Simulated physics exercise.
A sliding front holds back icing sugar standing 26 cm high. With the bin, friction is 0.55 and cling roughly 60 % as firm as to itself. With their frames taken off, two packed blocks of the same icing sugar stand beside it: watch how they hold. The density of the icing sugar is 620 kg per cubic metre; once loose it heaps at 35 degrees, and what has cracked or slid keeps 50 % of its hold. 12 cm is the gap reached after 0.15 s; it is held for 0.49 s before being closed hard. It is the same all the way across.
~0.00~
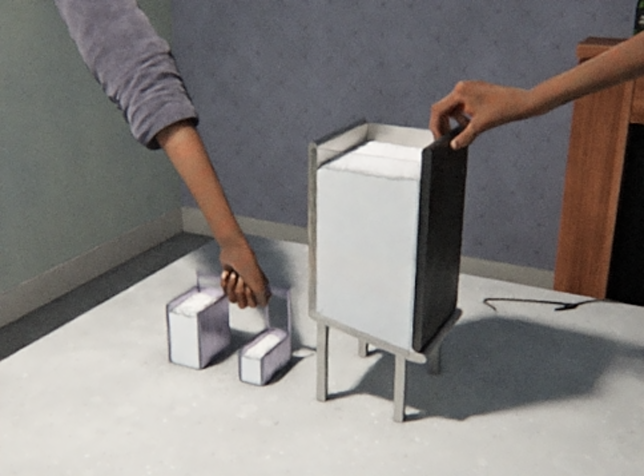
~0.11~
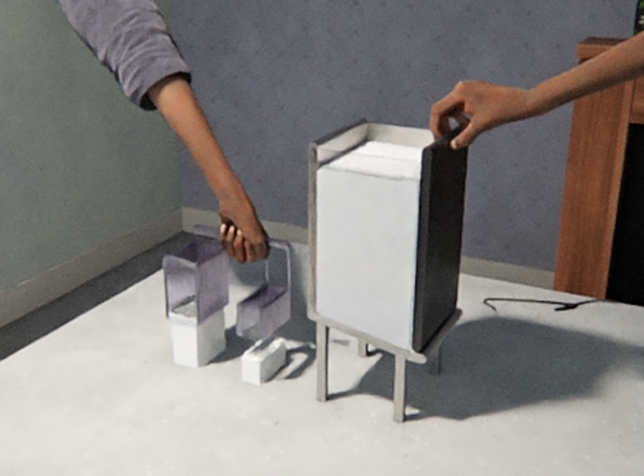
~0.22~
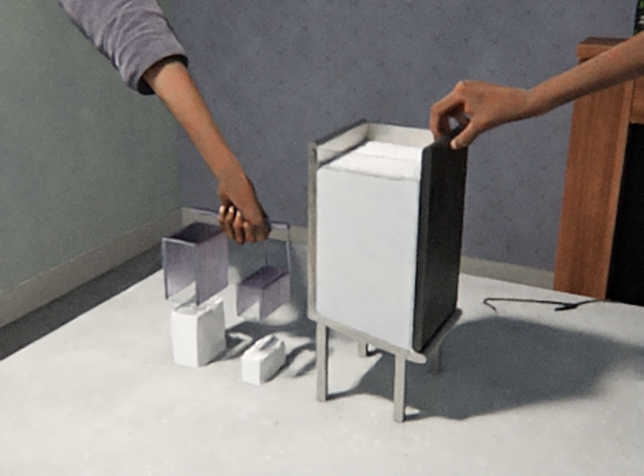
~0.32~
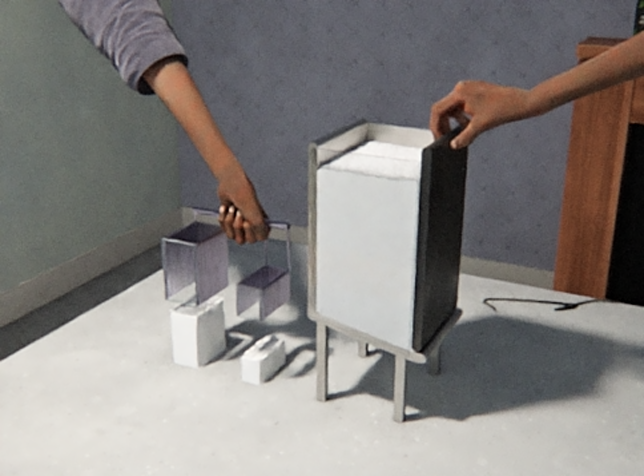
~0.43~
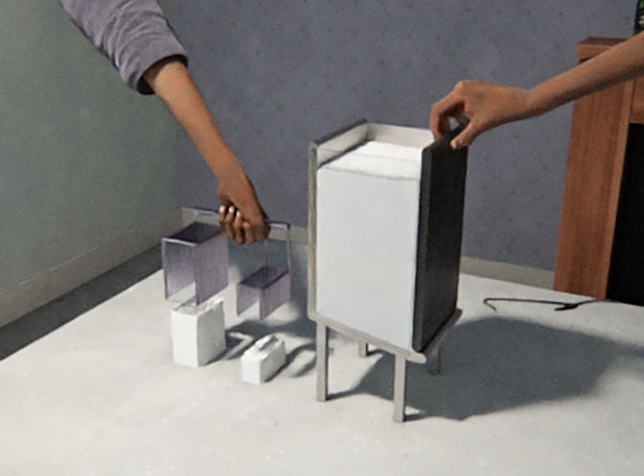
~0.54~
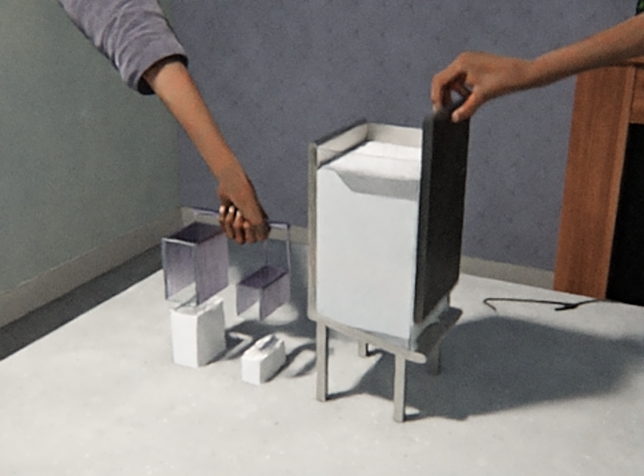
A hand lifts two clear molds off white blocks, then another hand raises the dark panel slightly.
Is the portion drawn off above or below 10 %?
Lower than 10 %.
After 0.70 s, the hatch is 12 cm open and 0 % is out.
After 0.90 s, the hatch is 12 cm open and 0 % is out.
After 1.09 s, the hatch is 12 cm open and 0 % is out.
After 1.28 s, the hatch is 3.0 cm open and 0 % is out.
After 1.53 s, the hatch is shut and 1 % is out.
